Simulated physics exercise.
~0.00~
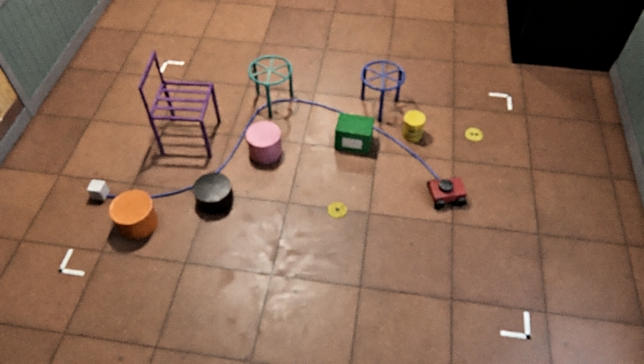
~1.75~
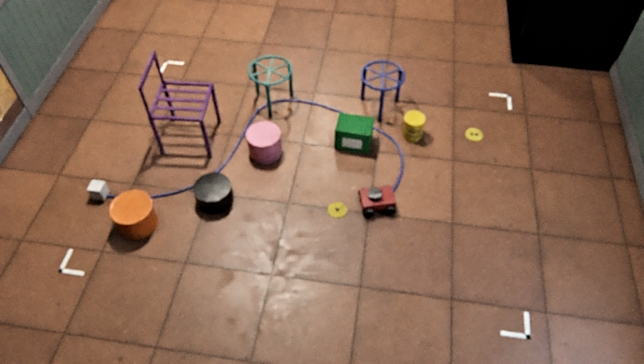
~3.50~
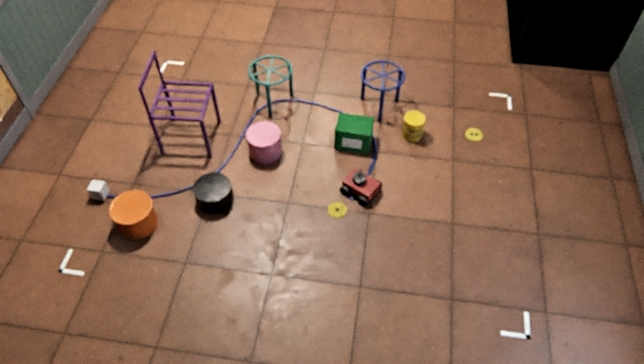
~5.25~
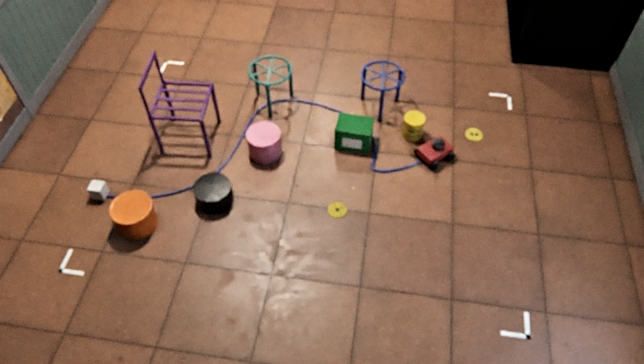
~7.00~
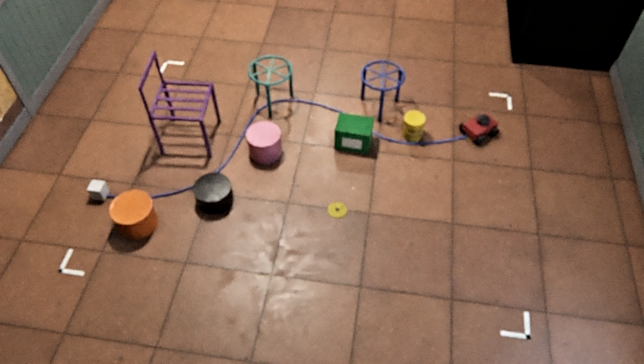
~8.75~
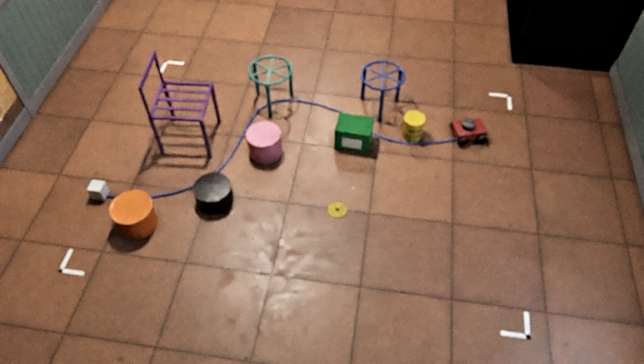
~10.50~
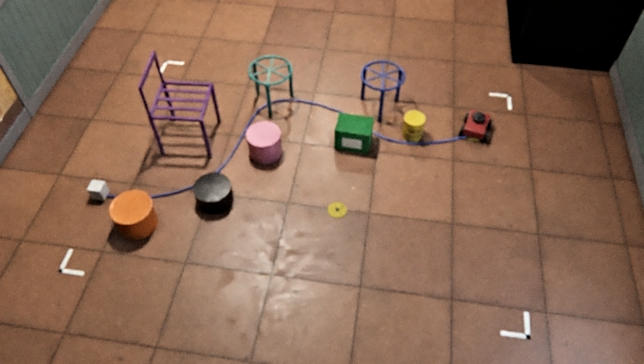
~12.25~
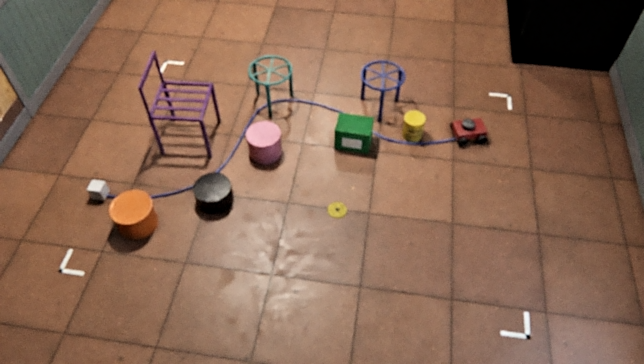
At the start, a small red cart stands at the right on a tiled floor, with a blue lead winding back past stools, buckets, a green carton, a black tub and a purple chair to a white block at the left. The cart moves left to a yellow mark near the middle, bending the lead around the carton. It turns slightly up and closer to the carton, then heads right and up past the yellow bucket. It reaches the other yellow mark and covers it, shifting slightly there. It ends at that mark, the lead trailing behind and the other objects apparently undisturbed.
